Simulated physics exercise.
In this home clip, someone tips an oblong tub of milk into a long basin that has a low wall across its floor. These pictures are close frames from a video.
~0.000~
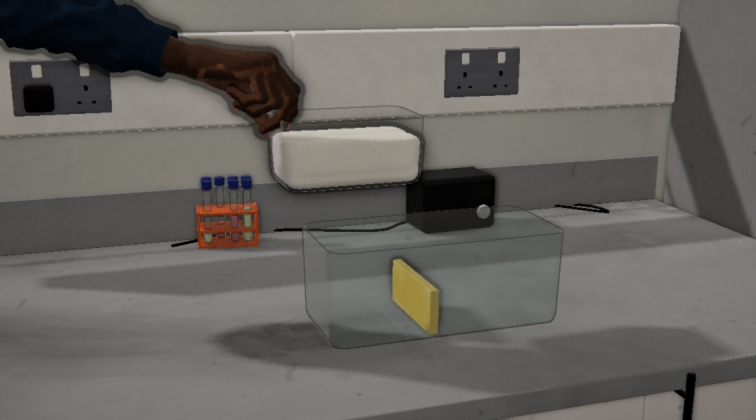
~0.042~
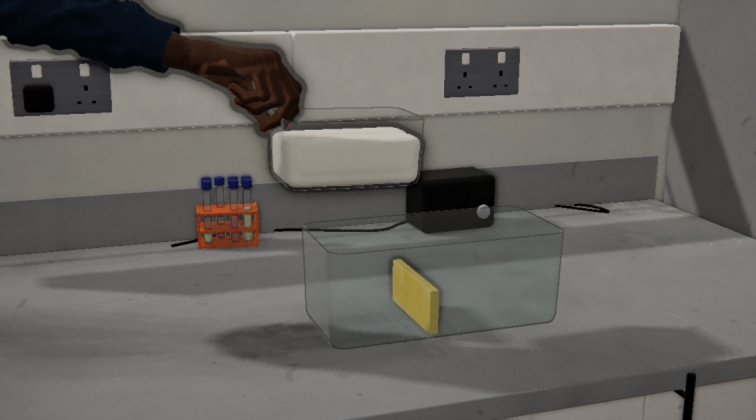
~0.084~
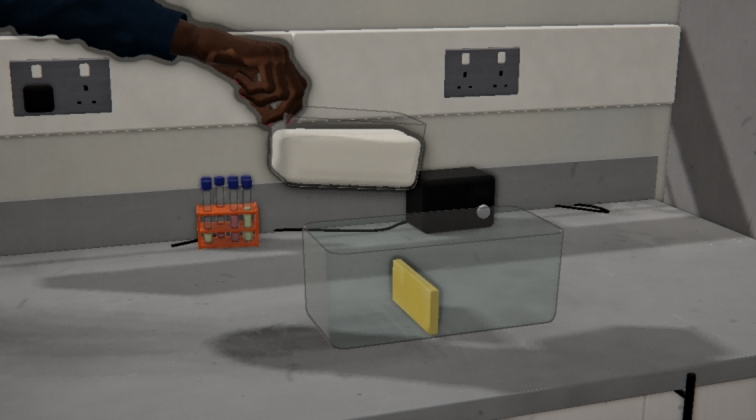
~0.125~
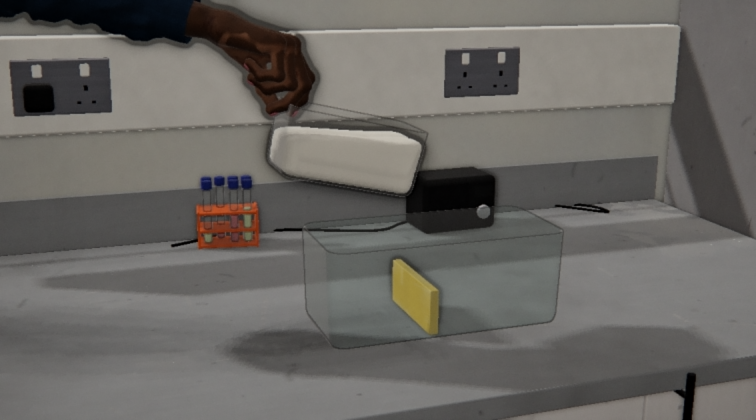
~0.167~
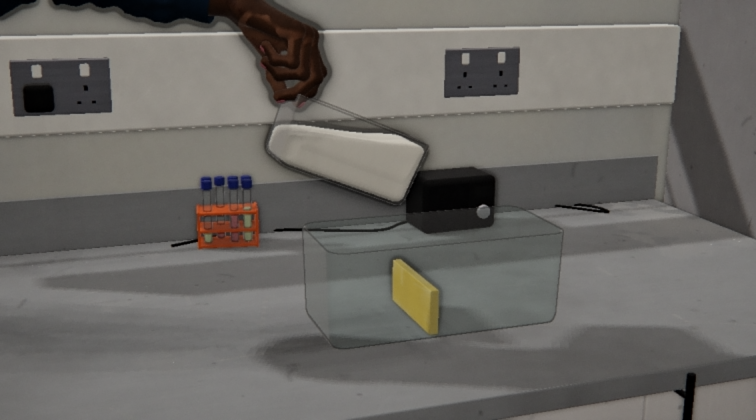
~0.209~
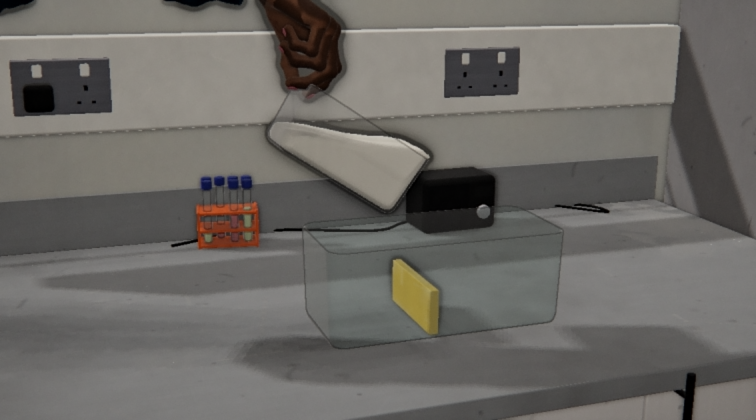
On a grey counter, a hand tilts a tub of milk rightward above a clear basin.
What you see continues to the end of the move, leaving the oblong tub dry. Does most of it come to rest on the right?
Yes.
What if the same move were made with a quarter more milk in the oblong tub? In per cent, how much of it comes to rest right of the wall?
Near 70 in a hundred.
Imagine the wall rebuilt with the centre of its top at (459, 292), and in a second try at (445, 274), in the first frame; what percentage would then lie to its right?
The first position gives around 35 percent, the second around 30 percent.
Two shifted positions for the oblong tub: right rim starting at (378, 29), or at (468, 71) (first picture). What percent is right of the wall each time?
You'd see around 55 per cent, and then around 85 per cent.
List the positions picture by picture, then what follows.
In the first picture, tilt 0°; pouring edge (412, 113); surface from (277, 139) to (408, 132); the long basin's rim runs from (315, 240) to (541, 219); the wall's top is at (415, 276).
In the second picture, tilt 2°; pouring edge (413, 115); surface from (278, 139) to (408, 133).
In the third picture, tilt 6°; pouring edge (414, 120); surface from (278, 137) to (409, 135).
In the fourth picture, tilt 13°; pouring edge (416, 129); surface from (279, 135) to (410, 137).
In the fifth picture, tilt 23°; pouring edge (417, 141); surface from (278, 133) to (412, 141).
In the sixth picture, tilt 34°; pouring edge (416, 155); surface from (279, 126) to (412, 147); 2 per cent is over the edge.
By 0.46 s the tilt is 95° and 22 per cent is still to pour, 2 is left of the wall and 45 right of it.
By 0.64 s the tilt is 100° and 5 per cent is still to pour, 17 is left of the wall and 73 right of it.
By 0.82 s the tilt is 100° and 1 per cent is still to pour, 24 is left of the wall and 68 right of it.
By 1.03 s the tilt is 100° and 0 per cent is still to pour, 26 is left of the wall and 72 right of it.
At rest 26 per cent lies left of the wall, 72 right of it and 2 outside.
